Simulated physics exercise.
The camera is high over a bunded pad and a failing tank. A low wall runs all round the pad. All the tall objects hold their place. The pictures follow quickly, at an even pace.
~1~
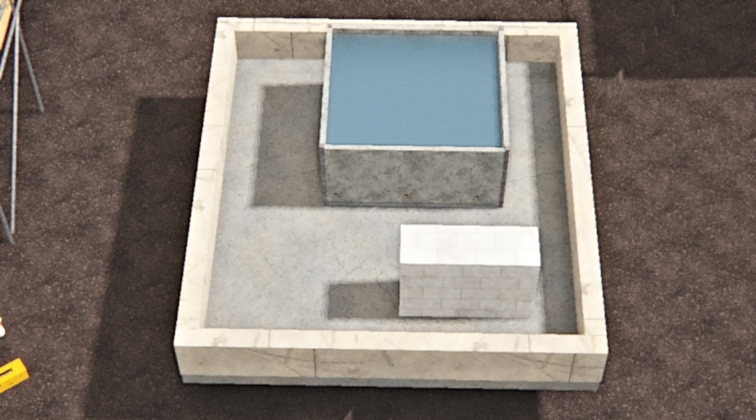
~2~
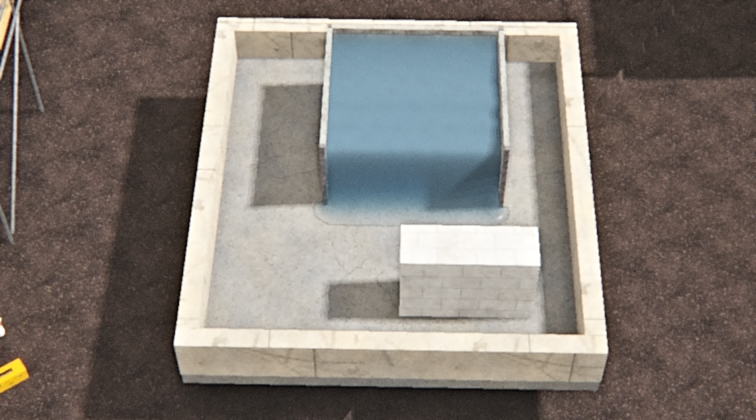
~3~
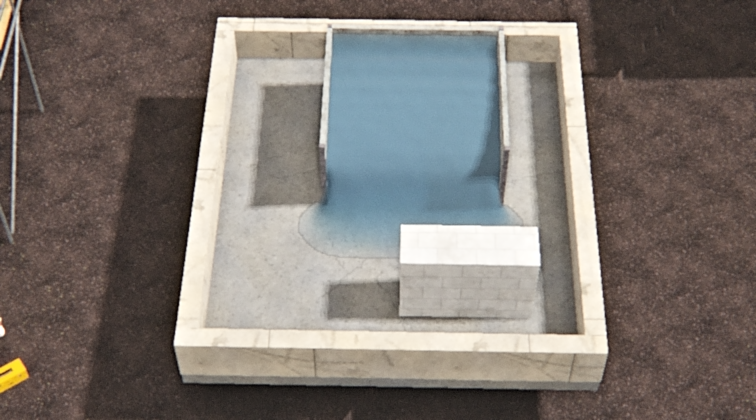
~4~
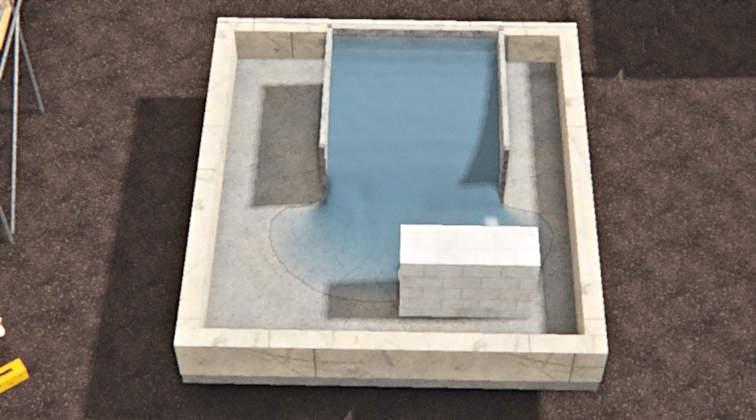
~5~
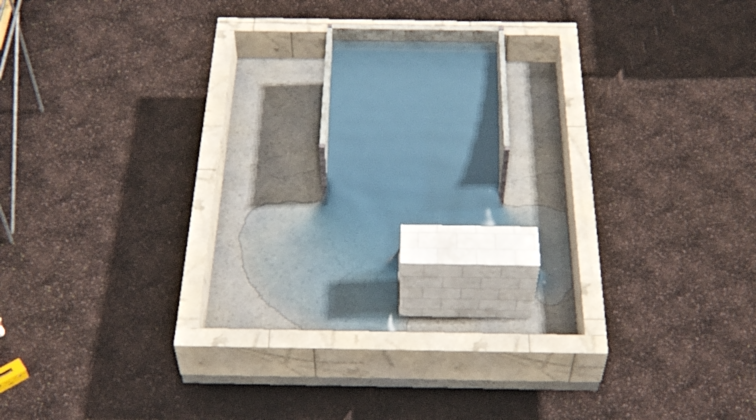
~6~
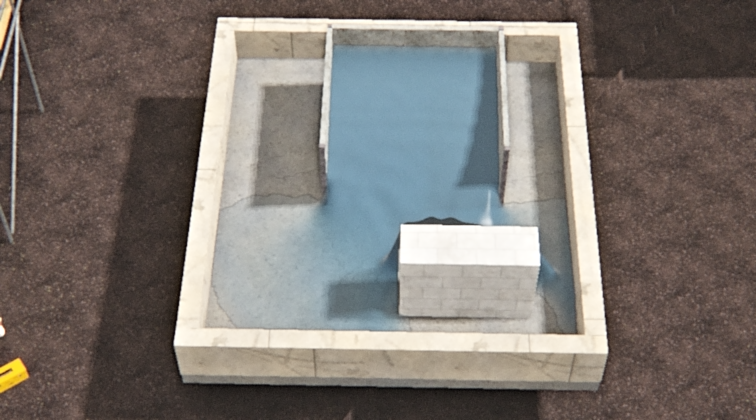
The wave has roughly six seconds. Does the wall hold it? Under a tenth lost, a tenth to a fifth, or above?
Over the wall goes less than a tenth.
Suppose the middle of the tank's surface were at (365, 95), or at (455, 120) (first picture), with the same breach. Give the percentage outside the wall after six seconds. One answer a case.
Roughly 6 per cent, then 2 per cent.
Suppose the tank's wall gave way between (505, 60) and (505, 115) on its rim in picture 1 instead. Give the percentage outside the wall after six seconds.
Some 6 per cent.
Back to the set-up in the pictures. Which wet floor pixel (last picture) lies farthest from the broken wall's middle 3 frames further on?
Roughly at (203, 351).
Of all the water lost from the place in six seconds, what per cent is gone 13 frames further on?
Close to 90 %.
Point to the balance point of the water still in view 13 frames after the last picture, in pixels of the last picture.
Around (393, 235).
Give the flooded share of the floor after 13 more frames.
Some 85 per cent.
A moment on, water covers 40 % of the floor; the low wall has let 0 % over.
Next, water covers 50 % of the floor; the low wall has let 1 % over.
Then, water covers 70 % of the floor; the low wall has let 4 % over.
Later, water covers 80 % of the floor; the low wall has let 4 % over.
In the end, water covers 80 % of the floor; the low wall has let 4 % over.
